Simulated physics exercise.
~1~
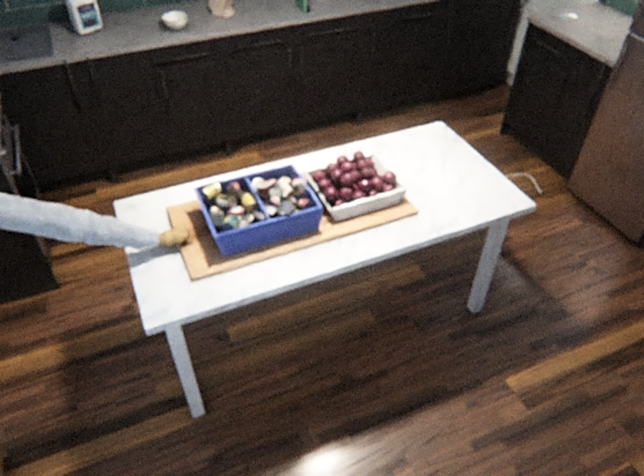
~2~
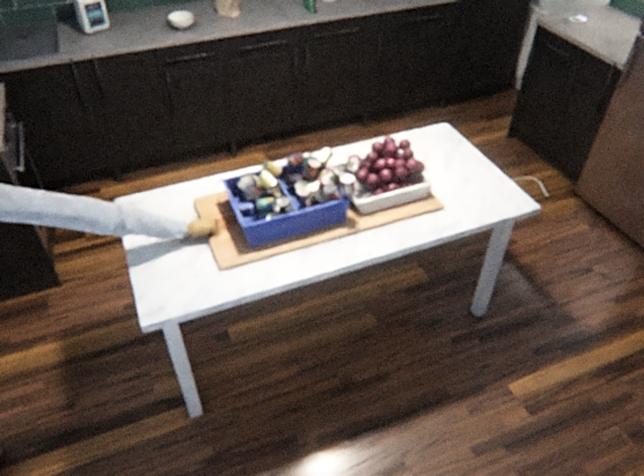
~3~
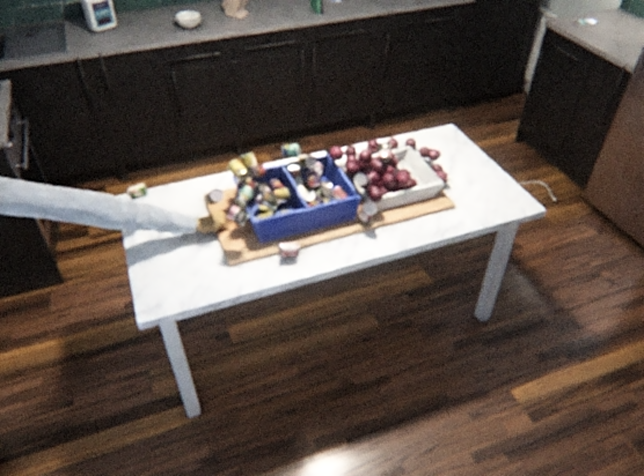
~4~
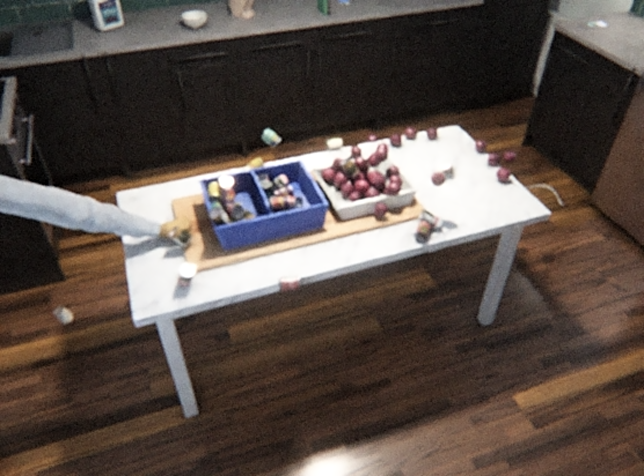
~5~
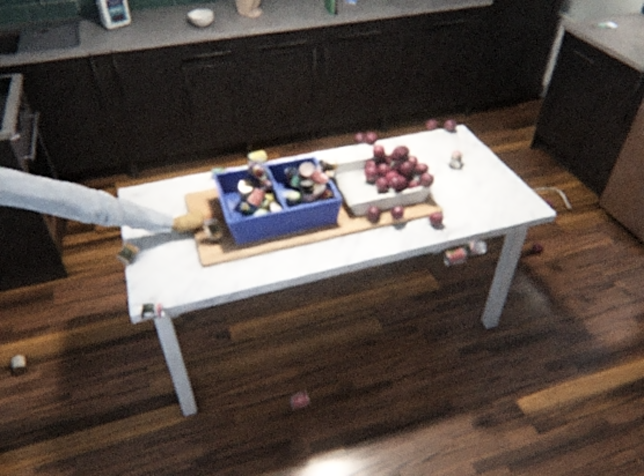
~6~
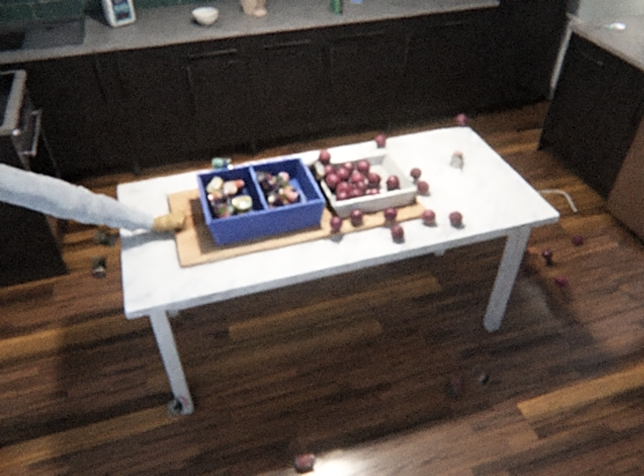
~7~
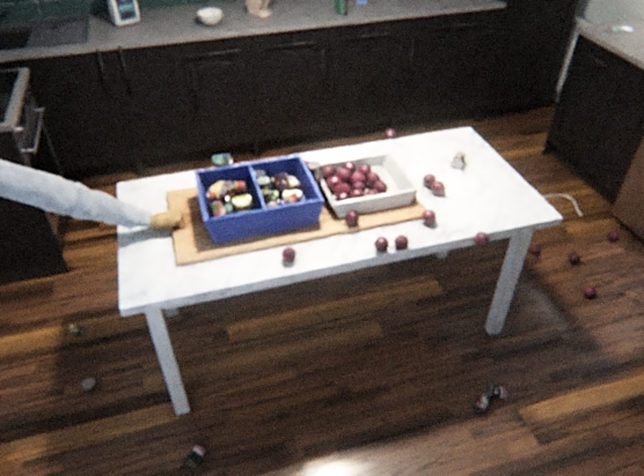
A wooden board on a white table, seen from above in a dark-cabineted kitchen, is shaken right and left by a pale arm reaching in from the left. It carries a divided blue basket of small mixed tins and, to its right, a white basket heaped with red onions. The first slide right heaps the loads up, then tins and onions spill over the walls. As the board jerks back and forth, pieces scatter across the tabletop and drop to the floor. Finally the board rests at the left, both baskets still on it and partly filled, with onions strewn about.
